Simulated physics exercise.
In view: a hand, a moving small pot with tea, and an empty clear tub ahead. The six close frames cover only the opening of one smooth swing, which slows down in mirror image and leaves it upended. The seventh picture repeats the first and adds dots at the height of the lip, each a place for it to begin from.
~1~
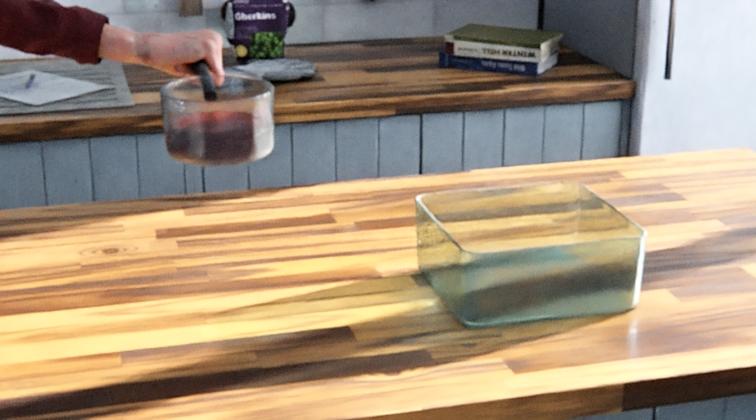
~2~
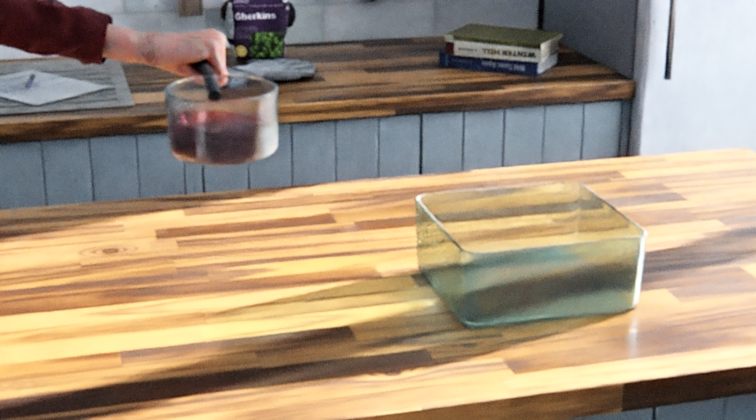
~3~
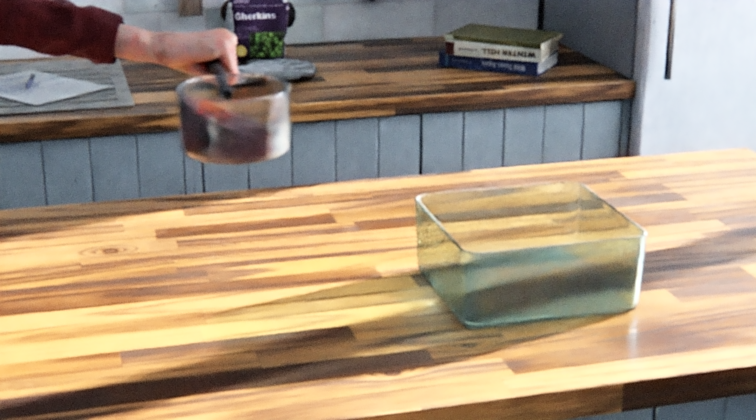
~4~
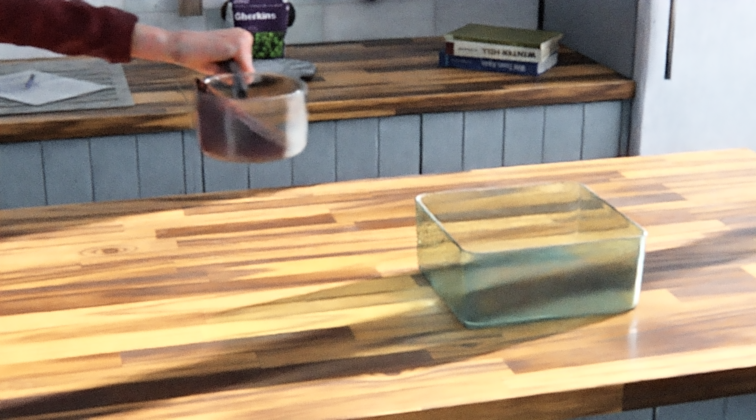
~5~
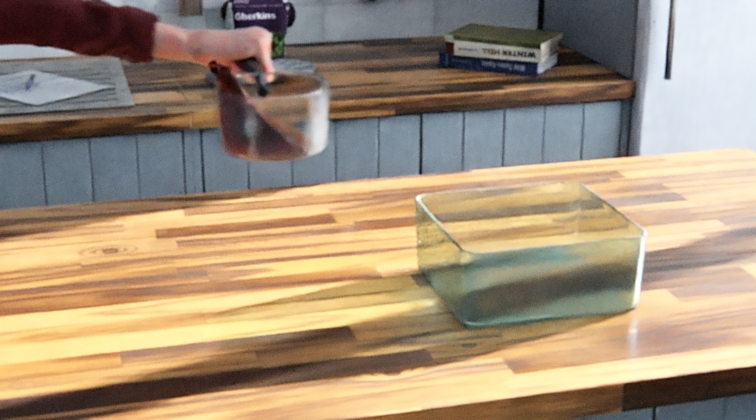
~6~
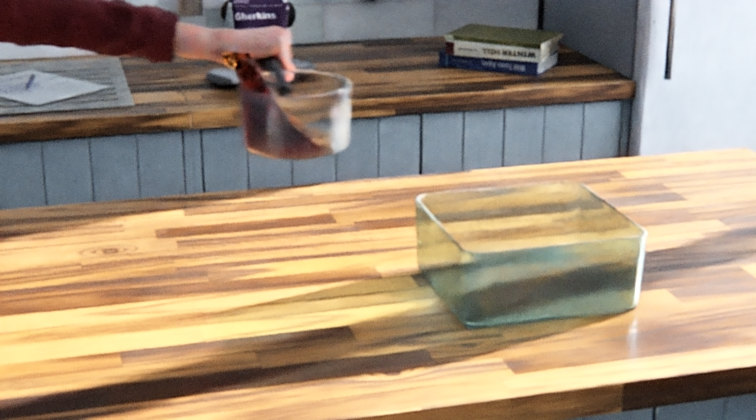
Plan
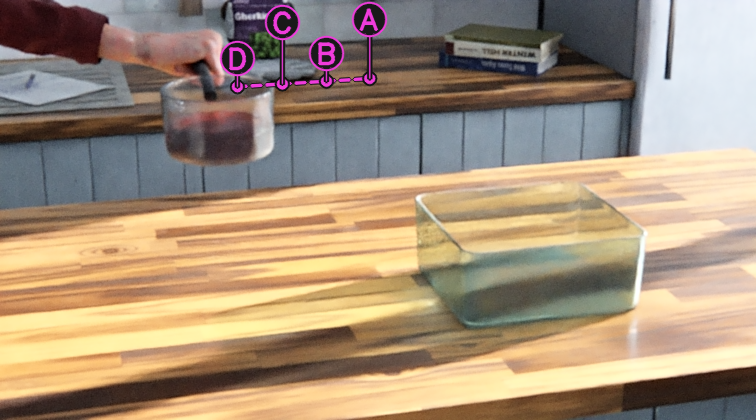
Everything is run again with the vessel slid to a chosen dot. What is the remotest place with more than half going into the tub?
Spot B just does it.
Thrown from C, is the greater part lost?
Yes.
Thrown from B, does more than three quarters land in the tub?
Yes.
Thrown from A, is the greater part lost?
No.
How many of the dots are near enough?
Two of them.
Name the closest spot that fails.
C.
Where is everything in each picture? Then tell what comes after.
The first picture shows upright, lip at (270, 84); tub from (461, 328) to (636, 307); nothing has left yet.
The second picture shows upright, lip at (274, 84); nothing has left yet.
The third picture shows upright, lip at (286, 83); nothing has left yet.
The fourth picture shows upright, lip at (302, 82); tea is over the rim, down to (206, 87).
The fifth picture shows upright, lip at (323, 81); tea is over the rim, down to (231, 86).
The sixth picture shows upright, lip at (345, 80); tea is over the rim, down to (256, 84).
On the marked copy, A at (369, 78); B at (326, 81); C at (282, 84); D at (237, 86).
If A is chosen, about 93 % lands in the tub, 3 % falls short and 4 % goes beside or beyond.
If B is chosen, about 91 % lands in the tub, 7 % falls short and 3 % goes beside or beyond.
If C is chosen, about 23 % lands in the tub, 75 % falls short.
If D is chosen, about 4 % lands in the tub, 96 % falls short.
